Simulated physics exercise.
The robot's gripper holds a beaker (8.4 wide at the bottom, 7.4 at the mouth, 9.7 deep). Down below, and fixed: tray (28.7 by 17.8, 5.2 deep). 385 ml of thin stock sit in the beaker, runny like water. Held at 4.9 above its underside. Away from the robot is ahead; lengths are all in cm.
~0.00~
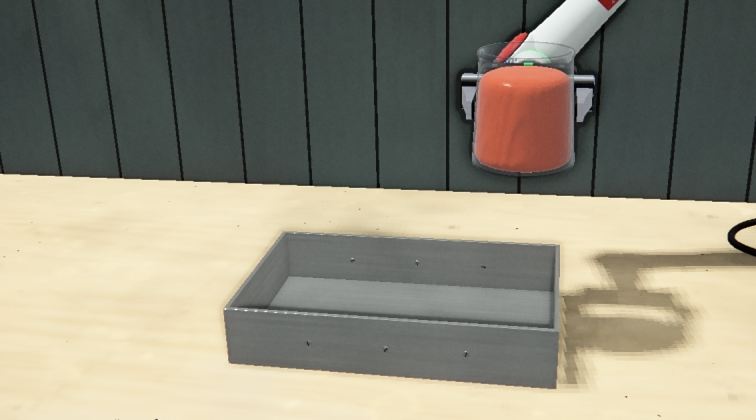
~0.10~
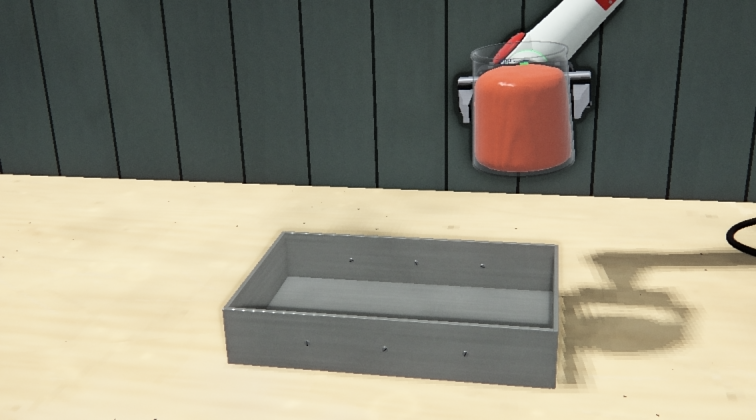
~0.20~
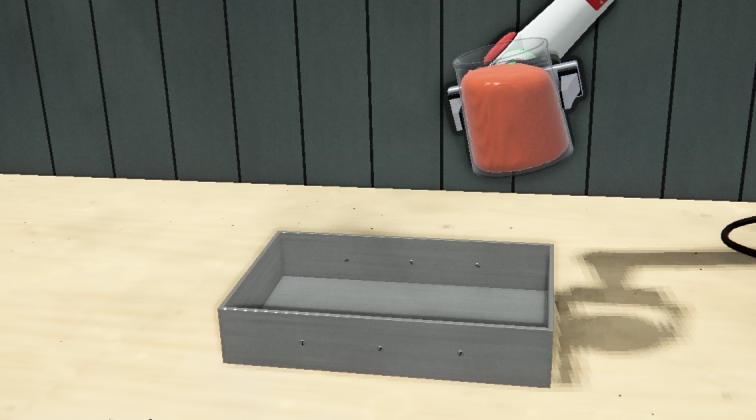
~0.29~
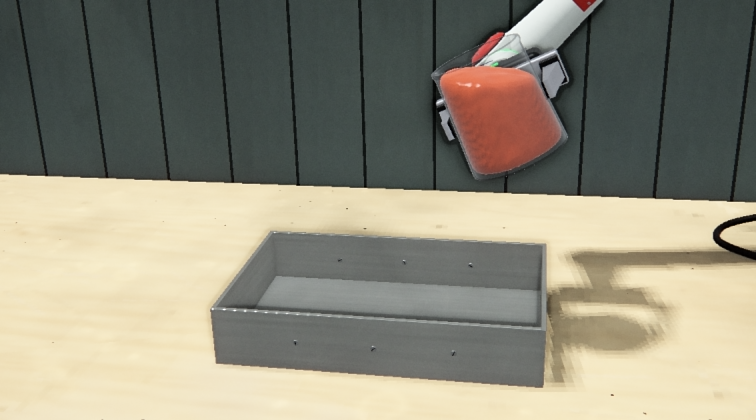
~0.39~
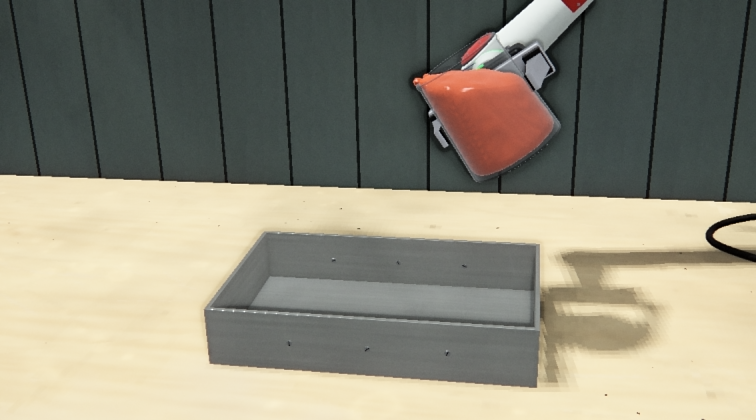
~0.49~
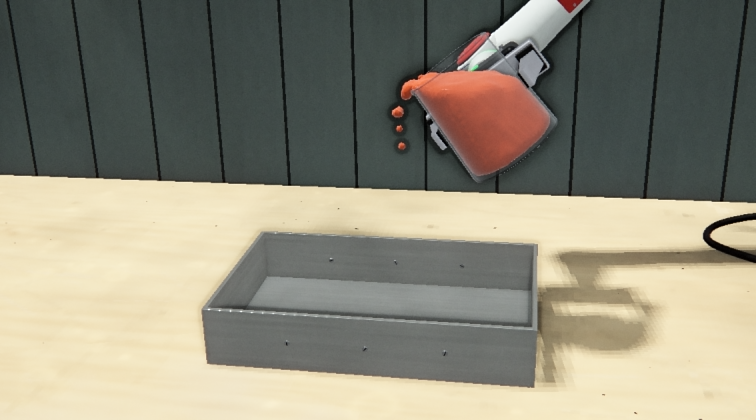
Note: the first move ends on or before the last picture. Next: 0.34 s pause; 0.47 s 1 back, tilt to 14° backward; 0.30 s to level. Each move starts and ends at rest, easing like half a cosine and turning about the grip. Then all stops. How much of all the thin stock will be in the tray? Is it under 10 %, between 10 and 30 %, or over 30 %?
Under 10 %.
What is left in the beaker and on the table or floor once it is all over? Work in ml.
About 370 ml and 0 ml, in that order.
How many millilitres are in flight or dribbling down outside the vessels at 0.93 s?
Reading: Near 5 ml.
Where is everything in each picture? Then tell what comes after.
The beaker middle at (524, 109), level; upper third of the thin stock around (526, 89), from x 475 to 570, top at y 70; 385 ml in the beaker, in the first frame.
The beaker middle at (521, 109), tilted 4° forward; upper third of the thin stock around (523, 88), from x 475 to 570, top at y 65, in the second frame.
The beaker middle at (512, 108), tilted 13° forward; upper third of the thin stock around (509, 87), from x 465 to 565, top at y 65, in the third frame.
The beaker middle at (498, 108), tilted 25° forward; upper third of the thin stock around (490, 88), from x 440 to 560, top at y 70, in the fourth frame.
The beaker middle at (487, 108), tilted 34° forward; upper third of the thin stock around (478, 90), from x 415 to 550, top at y 70, in the fifth frame.
The beaker middle at (483, 108), tilted 38° forward; upper third of the thin stock around (472, 91), from x 395 to 550, top at y 75; 385 ml in the beaker, 5 ml in the air or running down outside, in the sixth frame.
After 0.93 s, tilted 32° forward, liquid up to 25 above the table; 370 ml in the beaker, 10 ml in the tray, 5 ml in the air or running down outside.
After 1.38 s, tilted 12° backward, liquid up to 25 above the table; 370 ml in the beaker, 15 ml in the tray.
After 1.80 s, level, liquid up to 25 above the table; 370 ml in the beaker, 15 ml in the tray.
After 2.60 s, level, liquid up to 25 above the table; 370 ml in the beaker, 15 ml in the tray.
In the end, 370 ml in the beaker, 15 ml in the tray. That is 4 % in the tray.
